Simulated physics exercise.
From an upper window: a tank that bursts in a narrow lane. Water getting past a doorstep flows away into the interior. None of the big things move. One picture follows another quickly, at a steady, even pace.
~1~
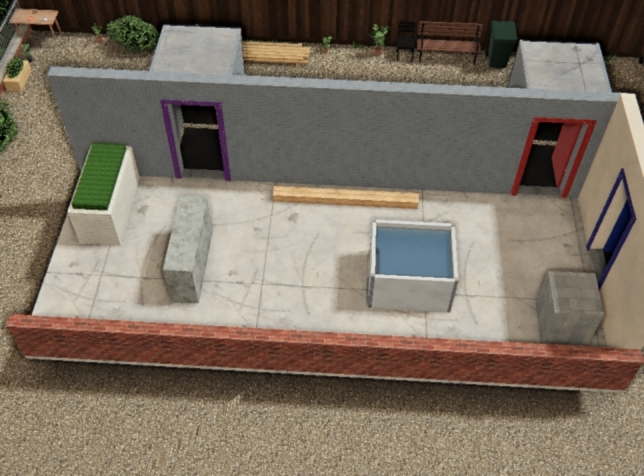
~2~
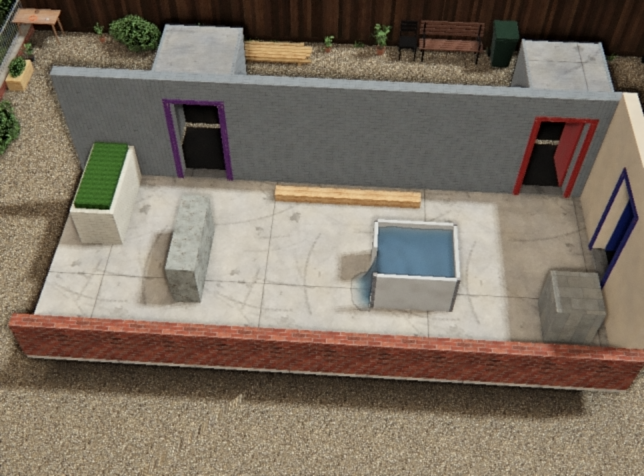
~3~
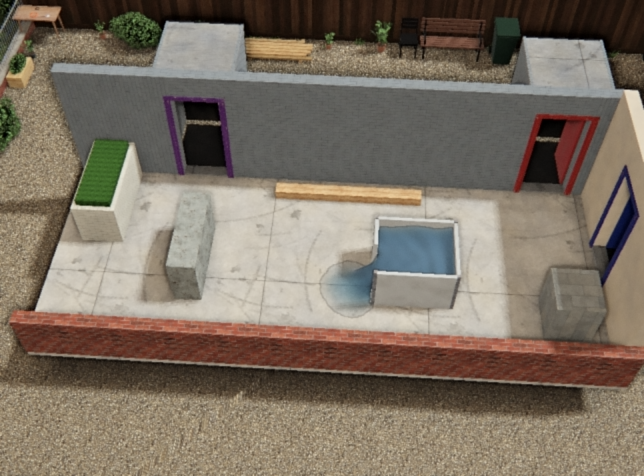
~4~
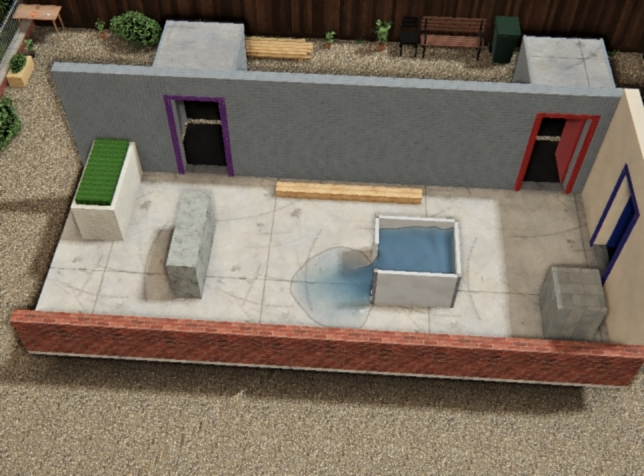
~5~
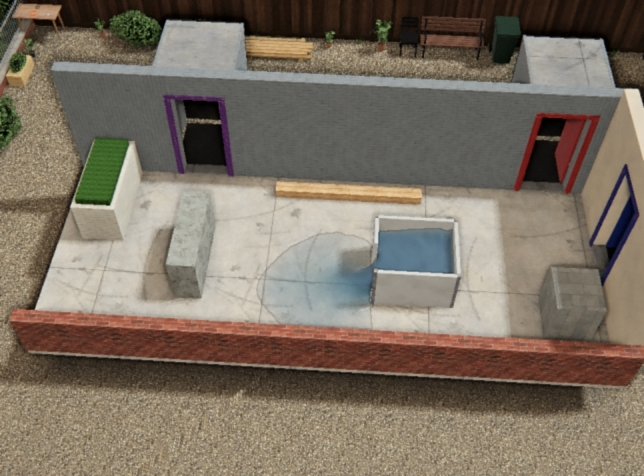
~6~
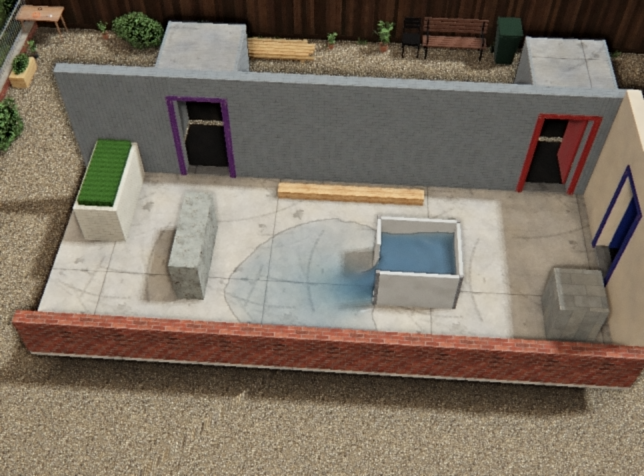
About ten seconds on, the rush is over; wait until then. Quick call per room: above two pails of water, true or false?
Purple door: True; red door: False; blue door: False.
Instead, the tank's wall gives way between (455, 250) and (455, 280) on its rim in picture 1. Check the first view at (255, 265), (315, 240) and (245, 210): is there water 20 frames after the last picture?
Point by point: Unwetted; unwetted; unwetted.
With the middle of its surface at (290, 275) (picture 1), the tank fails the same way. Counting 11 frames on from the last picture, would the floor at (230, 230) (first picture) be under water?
At that place: Under water.
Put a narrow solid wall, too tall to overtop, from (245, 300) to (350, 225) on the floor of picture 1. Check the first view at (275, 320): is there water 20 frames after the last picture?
Swamped.
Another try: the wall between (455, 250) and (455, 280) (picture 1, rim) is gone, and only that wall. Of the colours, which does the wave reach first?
That's the one in blue.
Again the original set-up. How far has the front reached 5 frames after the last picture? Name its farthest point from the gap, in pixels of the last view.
(117, 329).
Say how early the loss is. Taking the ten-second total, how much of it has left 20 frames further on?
Note - share reached: 35 %.
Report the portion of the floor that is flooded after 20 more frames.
Some 45 per cent.
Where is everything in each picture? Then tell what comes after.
The first picture shows still water in the water tank at (414, 252).
In the second picture, water pours out at (375, 280) and has run to (355, 281).
In the third picture, the front is at (327, 279), out from the gap at (375, 279).
In the fourth picture, the front is at (296, 293), out from the gap at (376, 279).
In the fifth picture, water pours out at (375, 279) and has run to (263, 293).
In the sixth picture, the front is at (231, 301), out from the gap at (378, 280).
A moment on, water covers 30 % of the floor; the purple door not reached, the red door not reached, the blue door not reached.
Next, water covers 35 % of the floor; the purple door under two buckets in, the red door not reached, the blue door not reached.
Then, water covers 45 % of the floor; the purple door over two buckets in, the red door not reached, the blue door not reached.
Later, water covers 50 % of the floor; the purple door far over two buckets in, the red door not reached, the blue door not reached.
In the end, water covers 55 % of the floor; the purple door far over two buckets in, the red door wet at the sill, nothing in, the blue door not reached.
